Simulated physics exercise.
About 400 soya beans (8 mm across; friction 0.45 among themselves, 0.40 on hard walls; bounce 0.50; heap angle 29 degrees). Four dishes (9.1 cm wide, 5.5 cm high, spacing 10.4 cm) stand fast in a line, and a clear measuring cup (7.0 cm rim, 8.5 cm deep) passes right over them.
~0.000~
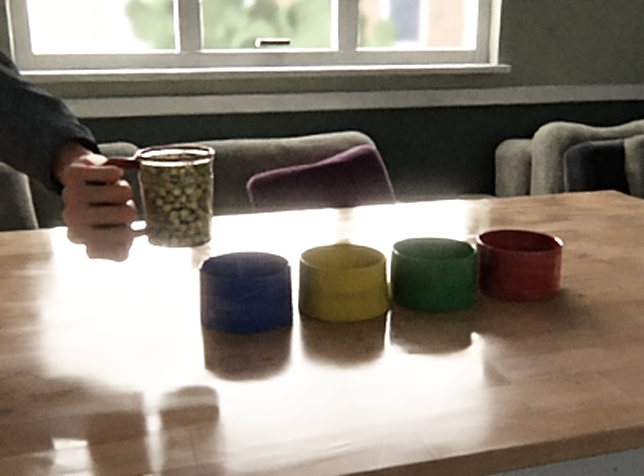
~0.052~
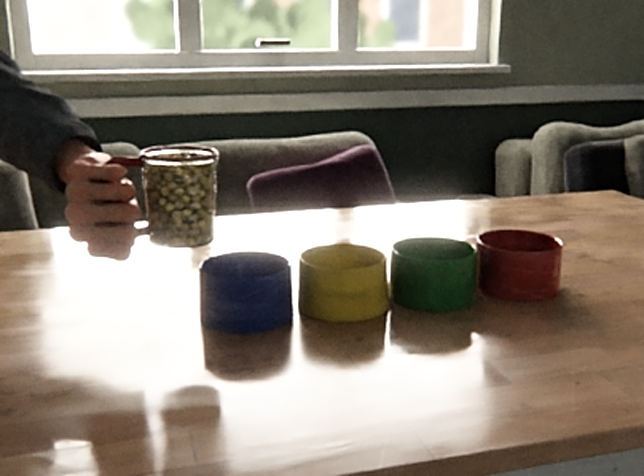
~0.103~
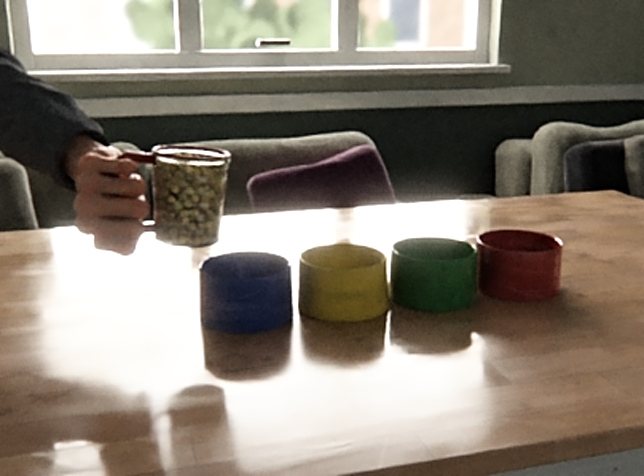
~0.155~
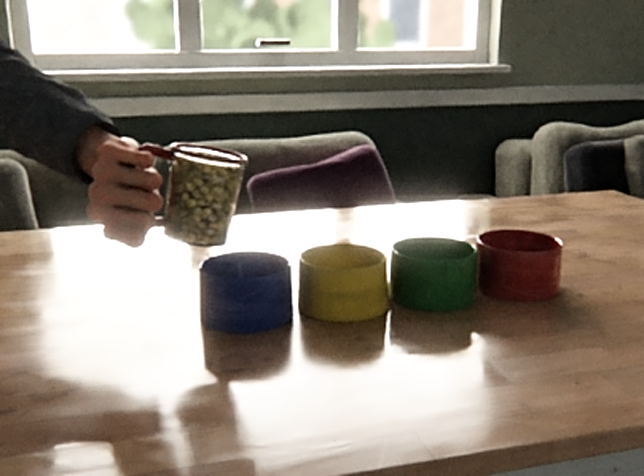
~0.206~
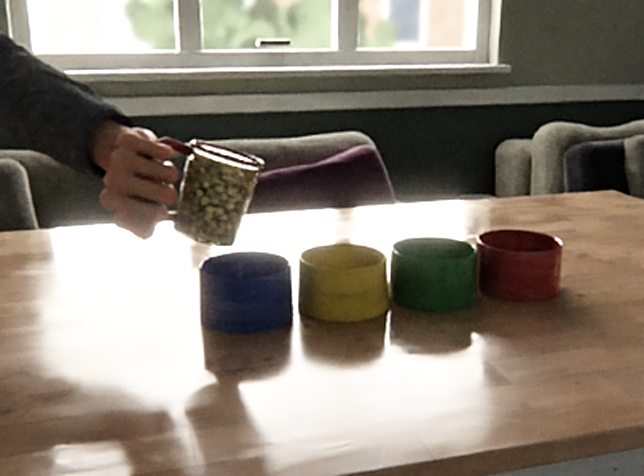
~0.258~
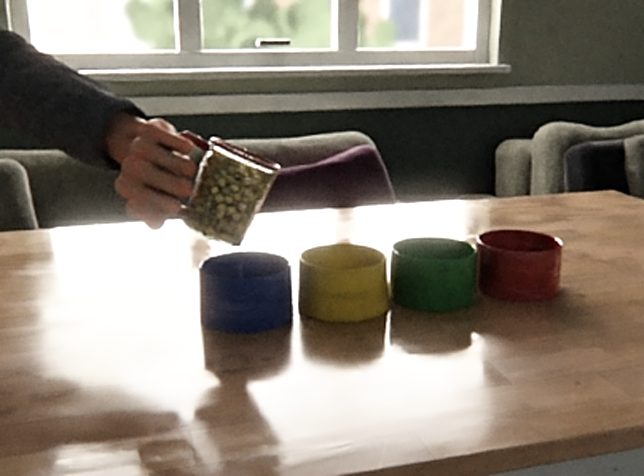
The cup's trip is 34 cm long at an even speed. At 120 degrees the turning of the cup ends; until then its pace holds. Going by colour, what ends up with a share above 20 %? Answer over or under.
Red dish: Over; blue dish: Under; green dish: Over; yellow dish: Under; on the counter: Under.
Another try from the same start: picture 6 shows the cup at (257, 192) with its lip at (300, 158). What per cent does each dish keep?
Red 90, blue 0, green 0, yellow 0.
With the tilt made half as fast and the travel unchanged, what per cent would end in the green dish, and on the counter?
In that case green 0; counter 10.
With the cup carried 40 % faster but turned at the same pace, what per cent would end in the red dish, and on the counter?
Red 90, counter 10.
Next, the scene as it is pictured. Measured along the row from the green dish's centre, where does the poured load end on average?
About 5 cm to its right.
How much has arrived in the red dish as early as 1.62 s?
Some 30 per cent.
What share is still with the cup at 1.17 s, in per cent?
Some 20 per cent of the load.
After 0.80 s, tilt 94 degrees; cup holds 90 %, green 5 %.
After 1.17 s, tilt 120 degrees; cup holds 20 %, red 5 %, green 60 %.
Then, at 1.62 s, tilt 120 degrees; cup holds 0 %, red 30 %, green 60 %.
In the end, at 2.1 s, red 30 %, blue 0 %, green 60 %, yellow 0 %, counter 15 %.
